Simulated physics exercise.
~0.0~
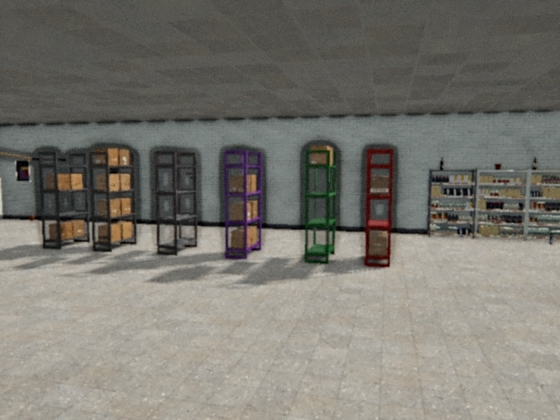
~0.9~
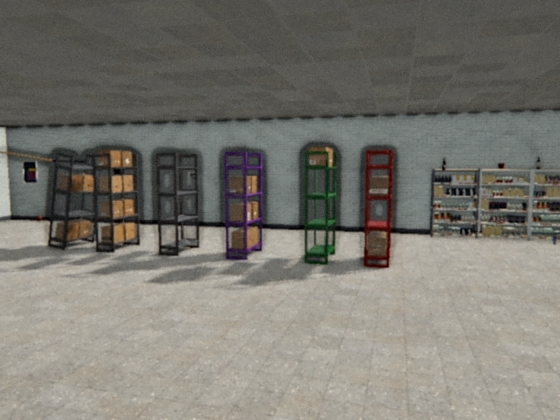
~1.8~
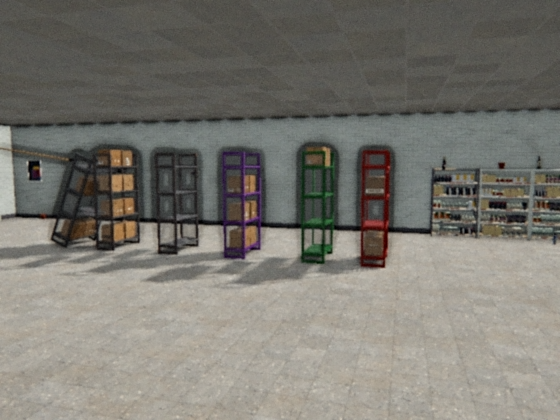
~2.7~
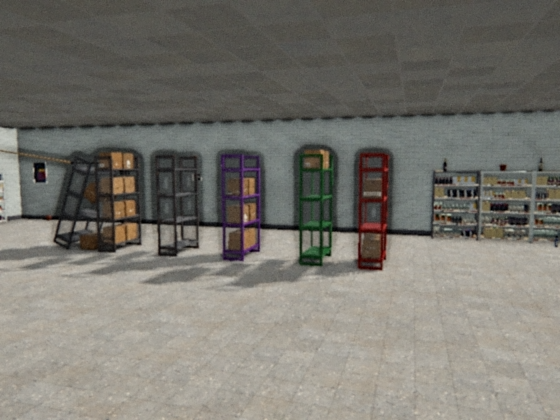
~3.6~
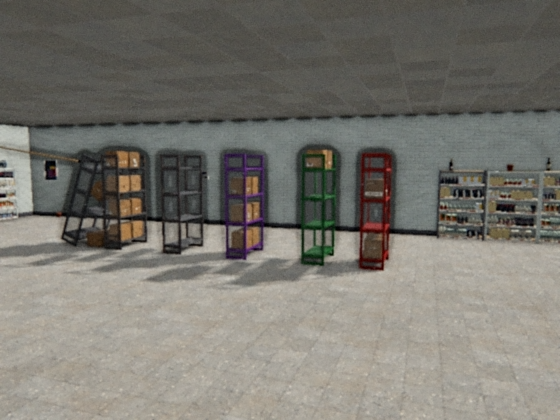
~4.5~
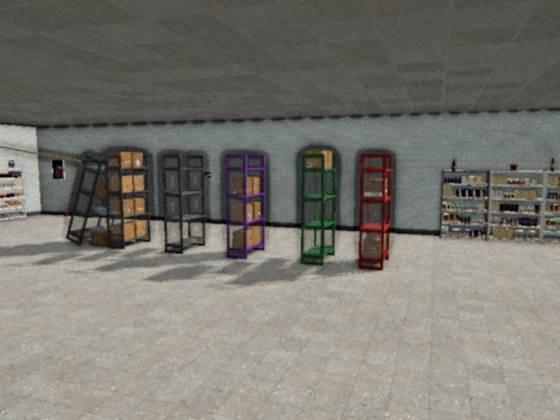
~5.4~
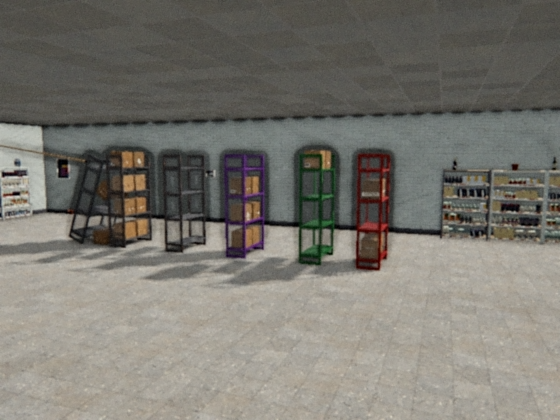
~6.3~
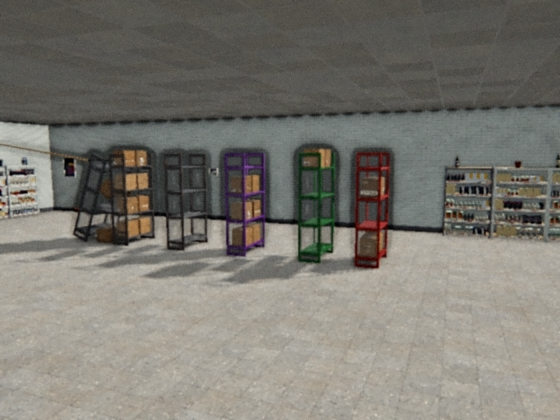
A thin pole at the far left pushes rightward into the top of the first of six tall shelving racks, seen from across a wide tiled room with a pale brick back wall. The row runs from three dark racks on the left to a purple, a green and a red one, with low stocked shelves at the far right. The first rack tips right and comes to lean against its box-filled neighbour as its cartons slip down. The pole stops, the view drifts slightly sideways, and the leaning rack stays propped while the other five remain upright.
